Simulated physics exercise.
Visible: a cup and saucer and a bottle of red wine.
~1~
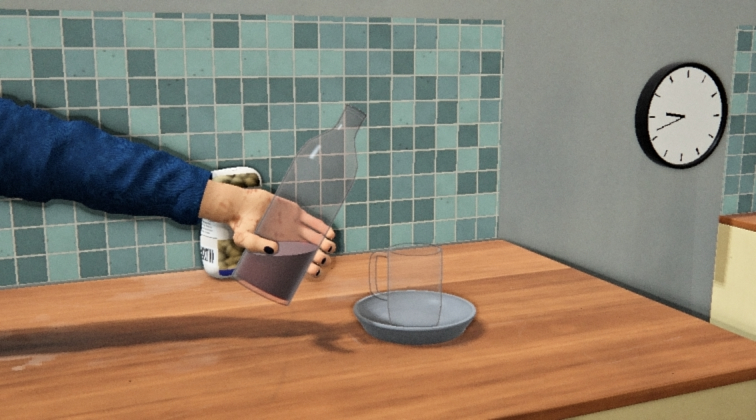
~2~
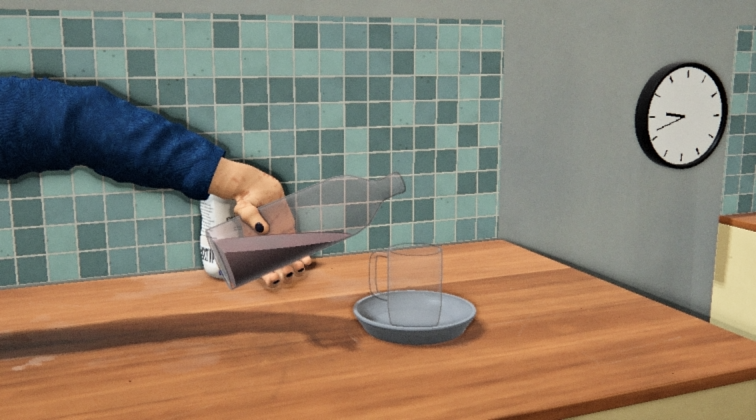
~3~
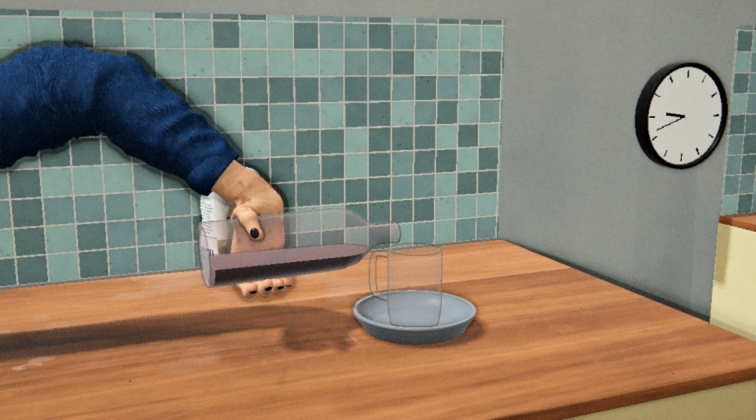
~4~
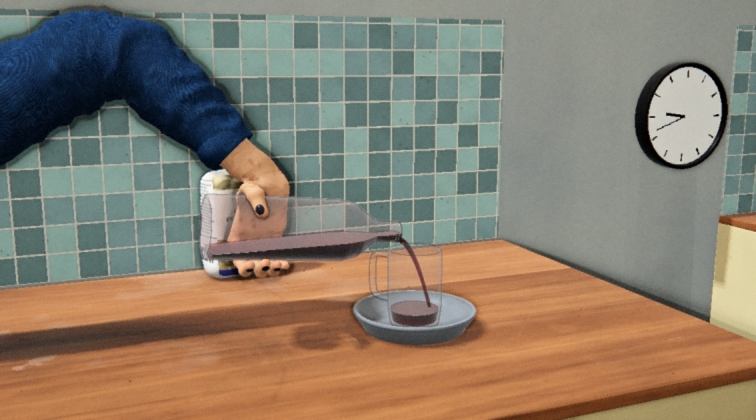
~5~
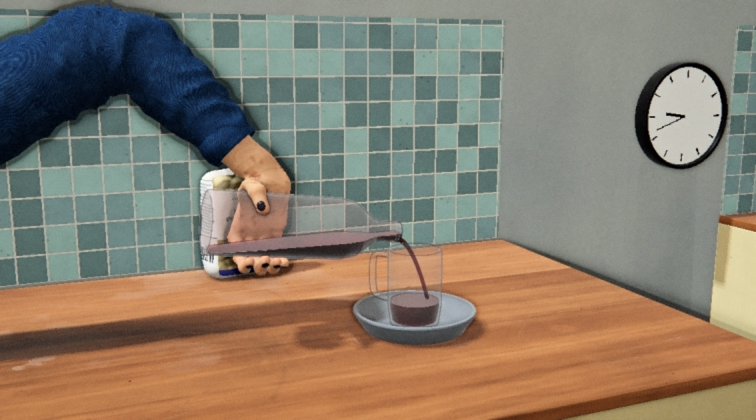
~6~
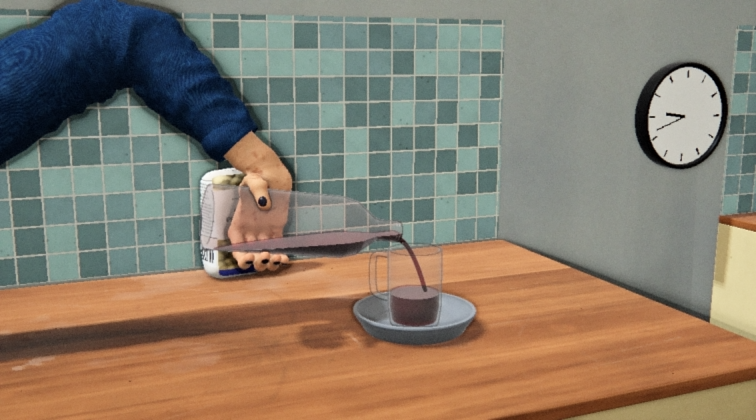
In a kitchen seen from a fixed view across a wooden counter, teal tiles cover the wall and a round clock hangs at right. A clear cup sits in a grey-blue saucer, while a hand in a blue sleeve holds a clear bottle of dark red wine before a jar. The arm tilts the bottle rightward past level, and wine streams into the cup, its level rising.
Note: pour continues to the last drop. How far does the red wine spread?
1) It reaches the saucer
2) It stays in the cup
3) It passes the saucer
The answer is 2.
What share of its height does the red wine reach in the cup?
About 70 %.
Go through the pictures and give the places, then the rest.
In the first frame, the bottle is on its way; bottle (310, 198) tipped 30° with all of its load; cup (415, 284) empty; saucer (441, 331) dry.
In the second frame, the red wine nears the lip; bottle (315, 218) tipped 70° with all of its load; cup (415, 284) empty.
In the third frame, the red wine nears the lip; bottle (307, 243) tipped 90° with all of its load; cup (415, 284) empty.
In the fourth frame, pouring; bottle (309, 229) tipped 95° with about three quarters of its load; cup nearly empty, surface at (414, 309).
In the fifth frame, pouring; bottle (309, 227) tipped 95° with about two thirds of its load; cup (415, 284) about a quarter full.
In the sixth frame, pouring; bottle (310, 225) tipped 100° with about half of its load; cup about a third full, surface at (415, 292); saucer (441, 331) dry.
A moment on, the cup is about half full; the saucer is dry.
Further on, the cup is about two thirds full; the saucer is dry.
When it is over, the cup is about two thirds full; the saucer is dry.
